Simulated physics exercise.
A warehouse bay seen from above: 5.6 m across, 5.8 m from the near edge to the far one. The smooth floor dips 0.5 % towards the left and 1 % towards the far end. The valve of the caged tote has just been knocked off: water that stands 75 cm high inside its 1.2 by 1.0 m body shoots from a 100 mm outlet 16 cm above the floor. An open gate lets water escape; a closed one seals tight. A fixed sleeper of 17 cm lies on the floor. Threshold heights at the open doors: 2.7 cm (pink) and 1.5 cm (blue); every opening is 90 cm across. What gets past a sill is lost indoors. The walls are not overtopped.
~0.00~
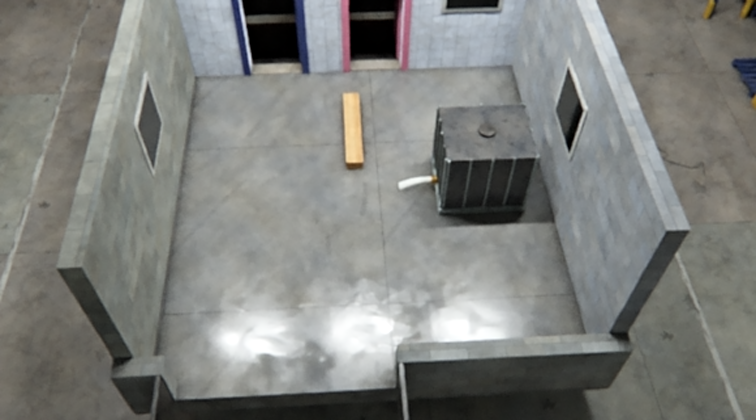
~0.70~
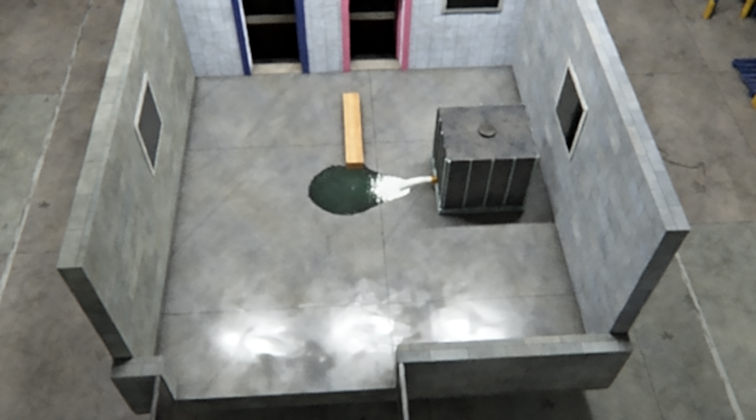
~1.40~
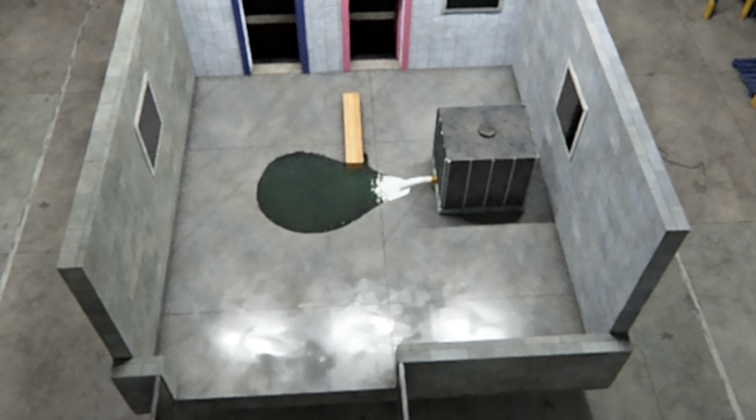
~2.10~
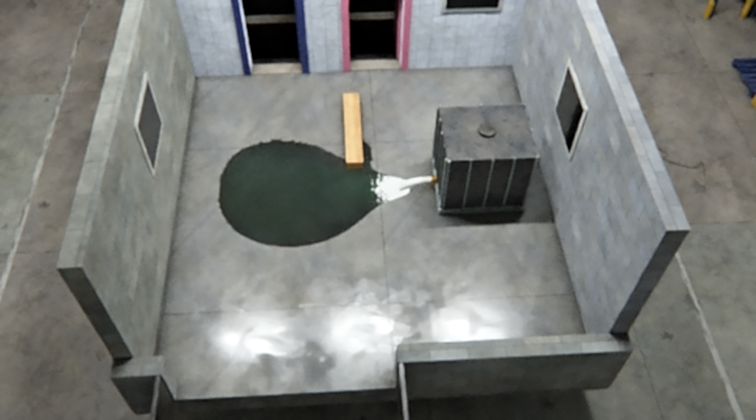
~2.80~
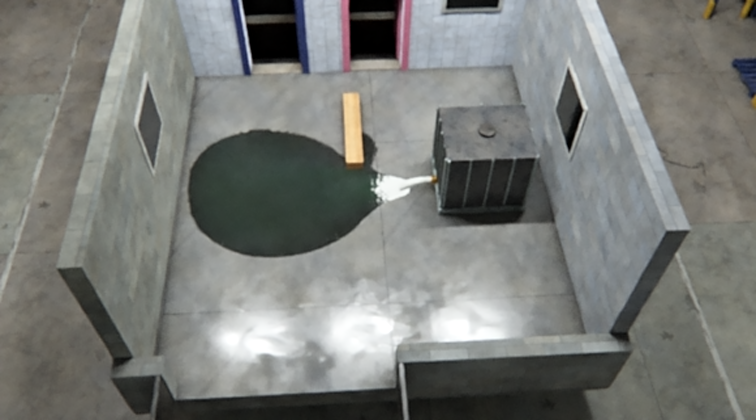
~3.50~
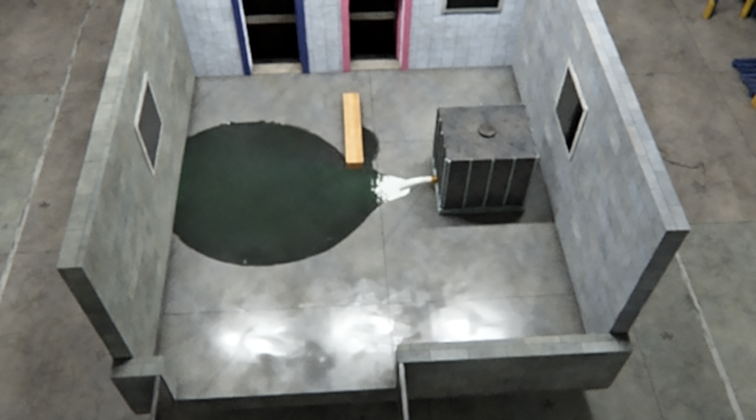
Water gushed from a spout on the dark, boxy tank and spread leftward across the gray floor in a widening dark green puddle, passing the wooden beam and reaching the left wall.
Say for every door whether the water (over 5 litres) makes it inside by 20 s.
The water let in: At the pink door it does not reach the limit; at the blue door it passes the limit.
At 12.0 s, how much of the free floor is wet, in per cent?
Some 40 per cent of it.
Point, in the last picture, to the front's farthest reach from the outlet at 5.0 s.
Near (193, 96).
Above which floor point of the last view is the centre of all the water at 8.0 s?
At about (241, 175).
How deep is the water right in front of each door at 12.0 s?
Depths in cm: Pink 1.2, blue 2.5.
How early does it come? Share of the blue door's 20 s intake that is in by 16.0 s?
Some 50 per cent by then.
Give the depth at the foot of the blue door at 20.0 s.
Roughly 3.5 cm deep.
After 5.0 s water covers 25 % of the floor and is deepest (4 cm) near (392, 185); pink door not reached, blue door not reached.
After 8.0 s water covers 30 % of the floor and is deepest (5 cm) near (195, 82); pink door not reached, blue door 1 cm at the sill, 0 L in.
After 12.0 s water covers 40 % of the floor and is deepest (5 cm) near (195, 82); pink door 1.2 cm at the sill, 0 L in, blue door 2.6 cm at the sill, 2 L in.
After 16.0 s water covers 50 % of the floor and is deepest (5 cm) near (195, 82); pink door 2.5 cm at the sill, 0 L in, blue door 3 cm at the sill, 9 L in.
After 20.0 s water covers 55 % of the floor and is deepest (6 cm) near (195, 82); pink door 2.7 cm at the sill, 0 L in, blue door 3.4 cm at the sill, 20 L in.
